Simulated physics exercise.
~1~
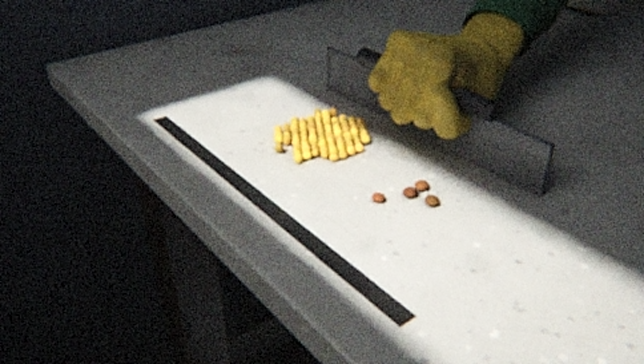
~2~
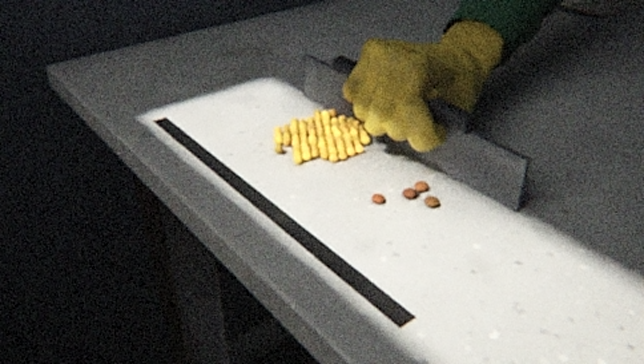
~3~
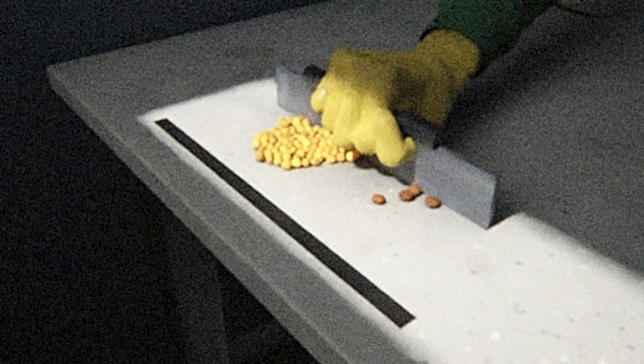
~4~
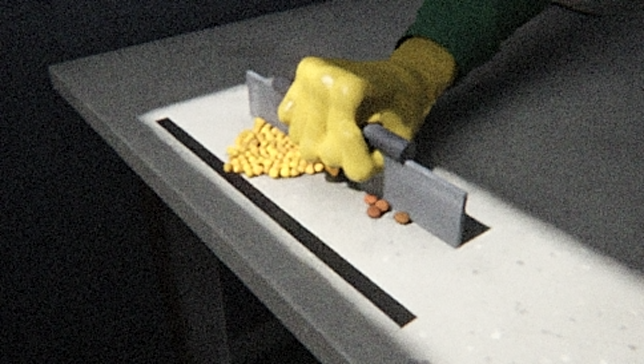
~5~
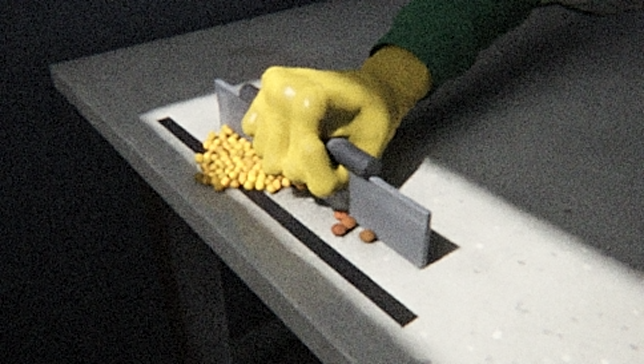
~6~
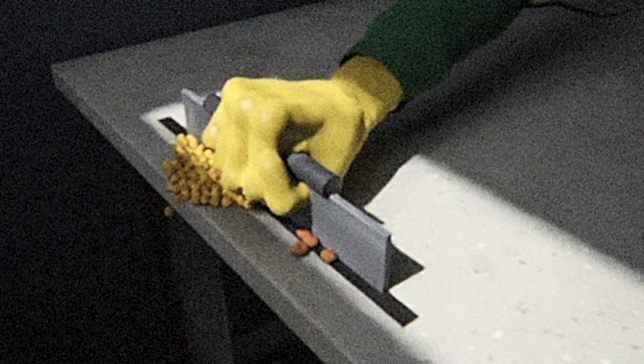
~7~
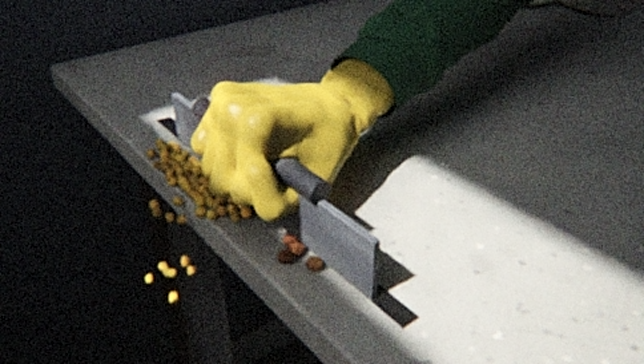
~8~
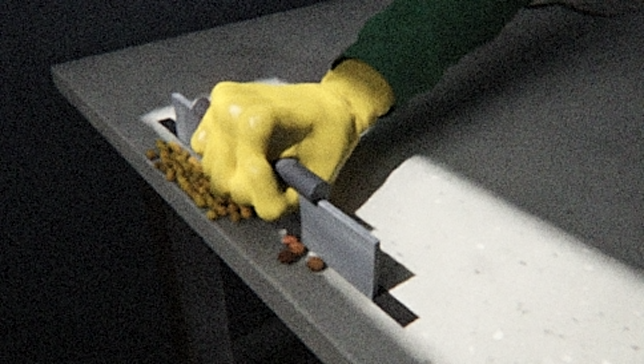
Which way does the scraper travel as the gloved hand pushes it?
It travels to the left, towards the black tape near the table's edge.
